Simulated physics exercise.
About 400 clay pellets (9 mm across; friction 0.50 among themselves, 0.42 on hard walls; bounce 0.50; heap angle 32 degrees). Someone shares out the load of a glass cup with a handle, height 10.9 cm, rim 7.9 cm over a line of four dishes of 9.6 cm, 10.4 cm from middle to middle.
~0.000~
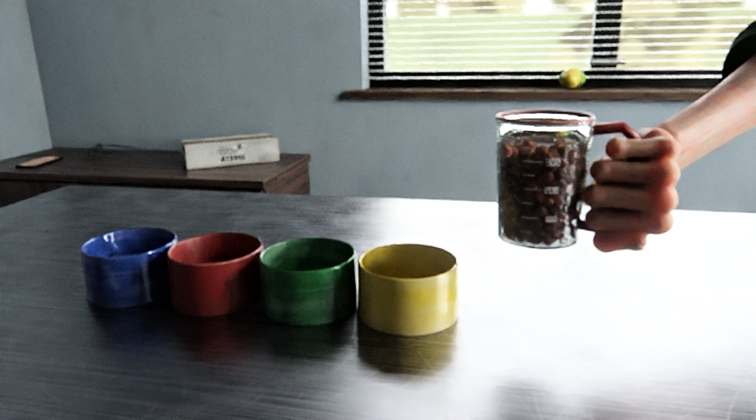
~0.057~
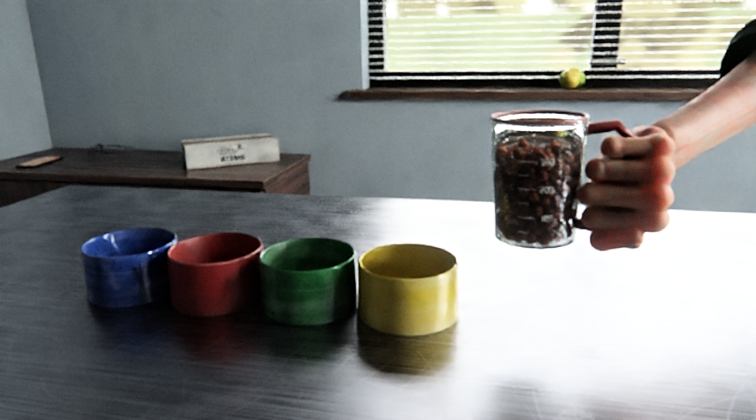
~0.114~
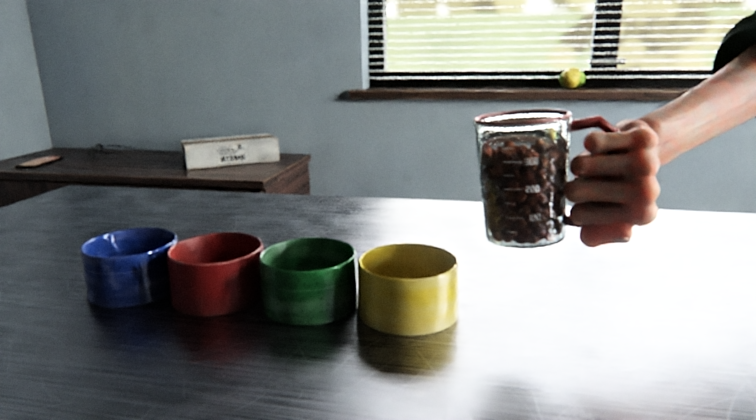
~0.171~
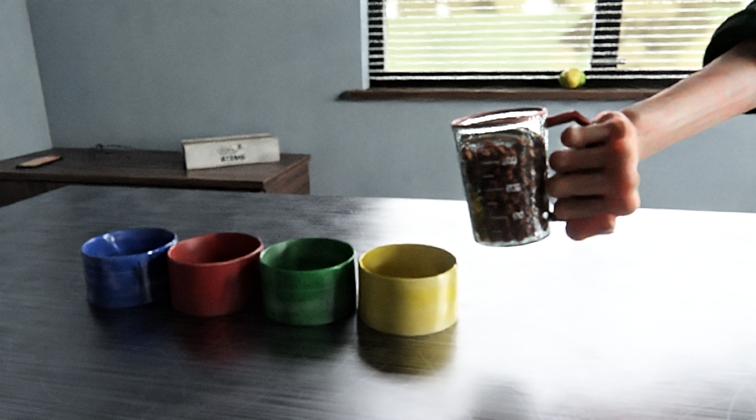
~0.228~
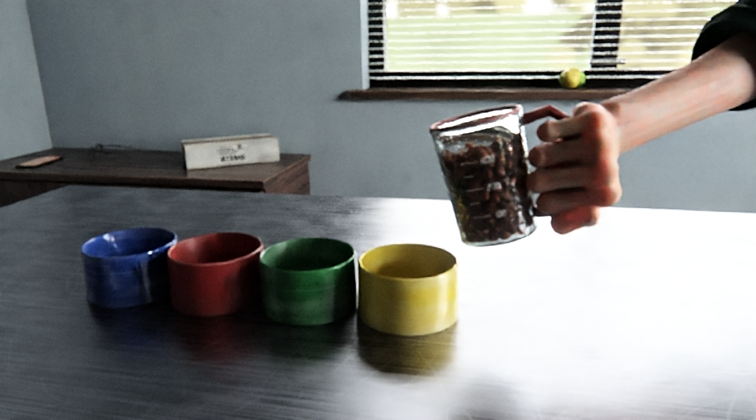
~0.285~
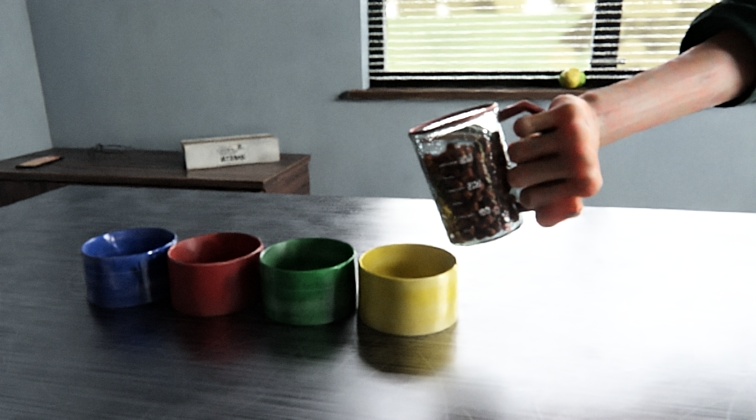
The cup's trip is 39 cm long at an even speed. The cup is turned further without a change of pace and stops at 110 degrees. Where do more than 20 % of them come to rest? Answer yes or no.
Red dish: No; blue dish: Yes; green dish: No; yellow dish: No; on the counter: Yes.
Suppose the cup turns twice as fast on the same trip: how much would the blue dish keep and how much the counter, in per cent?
Then: Blue 40; counter 10.
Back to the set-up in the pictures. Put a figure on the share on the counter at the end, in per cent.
Some 30 per cent.
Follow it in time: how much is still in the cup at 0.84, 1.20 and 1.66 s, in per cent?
About 100, 100, 35.
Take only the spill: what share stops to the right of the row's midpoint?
Some 0 per cent.
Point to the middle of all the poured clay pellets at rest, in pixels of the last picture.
Around (118, 271).
After 0.84 s, tilt 62 degrees; cup holds 100 %.
After 1.20 s, tilt 91 degrees; cup holds 100 %.
After 1.66 s, tilt 110 degrees; cup holds 35 %, blue 45 %.
At rest (2.9 s), red 0 %, blue 75 %, green 0 %, yellow 0 %, counter 30 %.
